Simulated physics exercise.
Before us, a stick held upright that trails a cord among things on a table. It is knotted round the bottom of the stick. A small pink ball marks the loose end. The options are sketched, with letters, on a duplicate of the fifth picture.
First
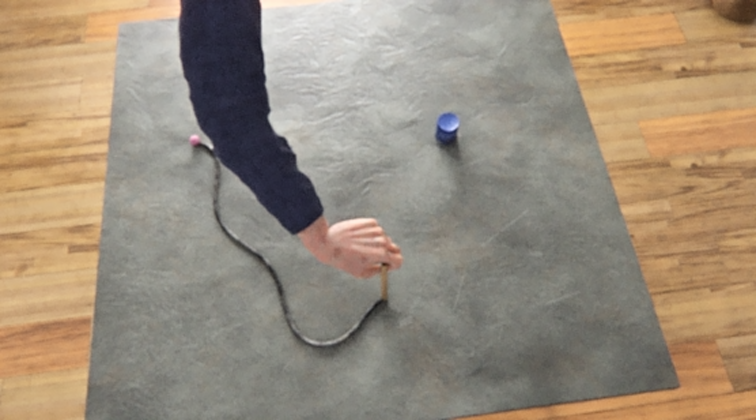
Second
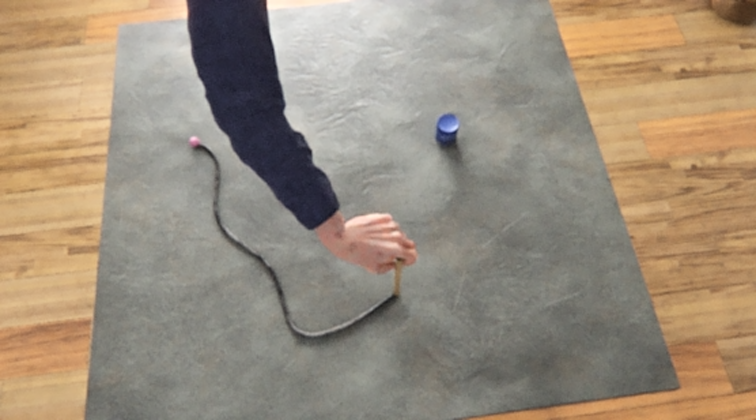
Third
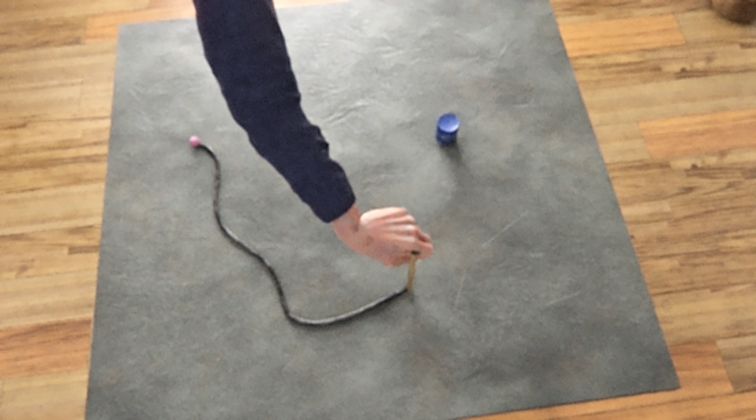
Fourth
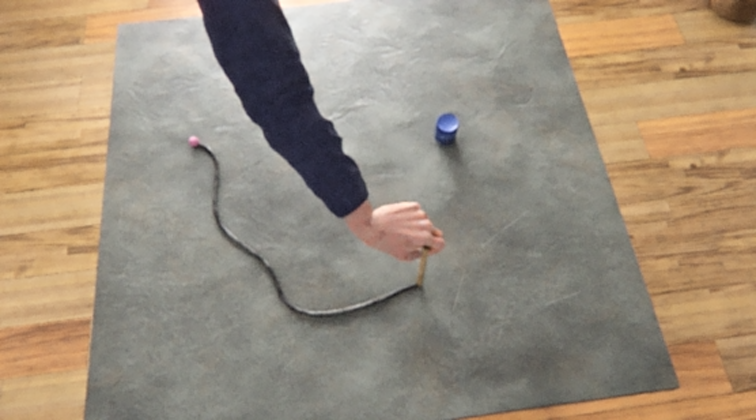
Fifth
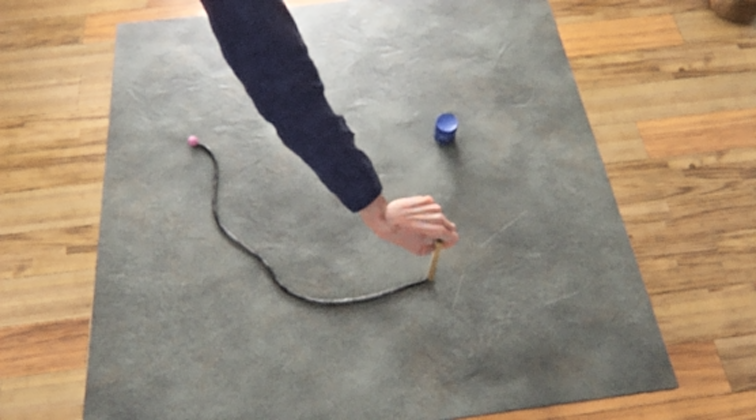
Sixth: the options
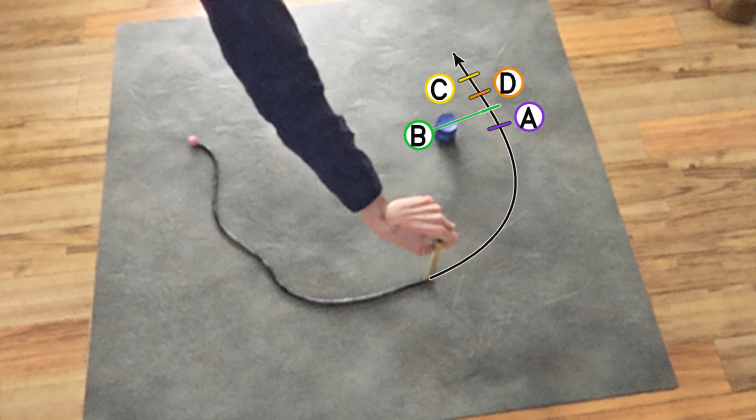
A hand holding an upright stick drags the end of a dark cord rightward across a grey mat, below a blue jar.
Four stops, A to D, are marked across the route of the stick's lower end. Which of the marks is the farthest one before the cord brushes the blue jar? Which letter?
The farthest safe stop is B.
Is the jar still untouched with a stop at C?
No.
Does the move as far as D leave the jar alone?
For that mark, no.
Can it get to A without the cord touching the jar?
Yes.
On the copy, A at (499, 126); B at (490, 109); C at (469, 77); D at (480, 94); the route from (430, 278) via (514, 168) to (454, 54).
On B. First, foot of the stick (498, 232), middle of the cord (319, 239), free end (200, 146).
Then, foot of the stick (513, 164), middle of the cord (356, 220), free end (210, 161).
Finally, foot of the stick (489, 109), middle of the cord (368, 203), free end (215, 166); nothing has been touched.
By contrast, A is safe but short; C brings the cord against the jar; D brings the cord against the jar.
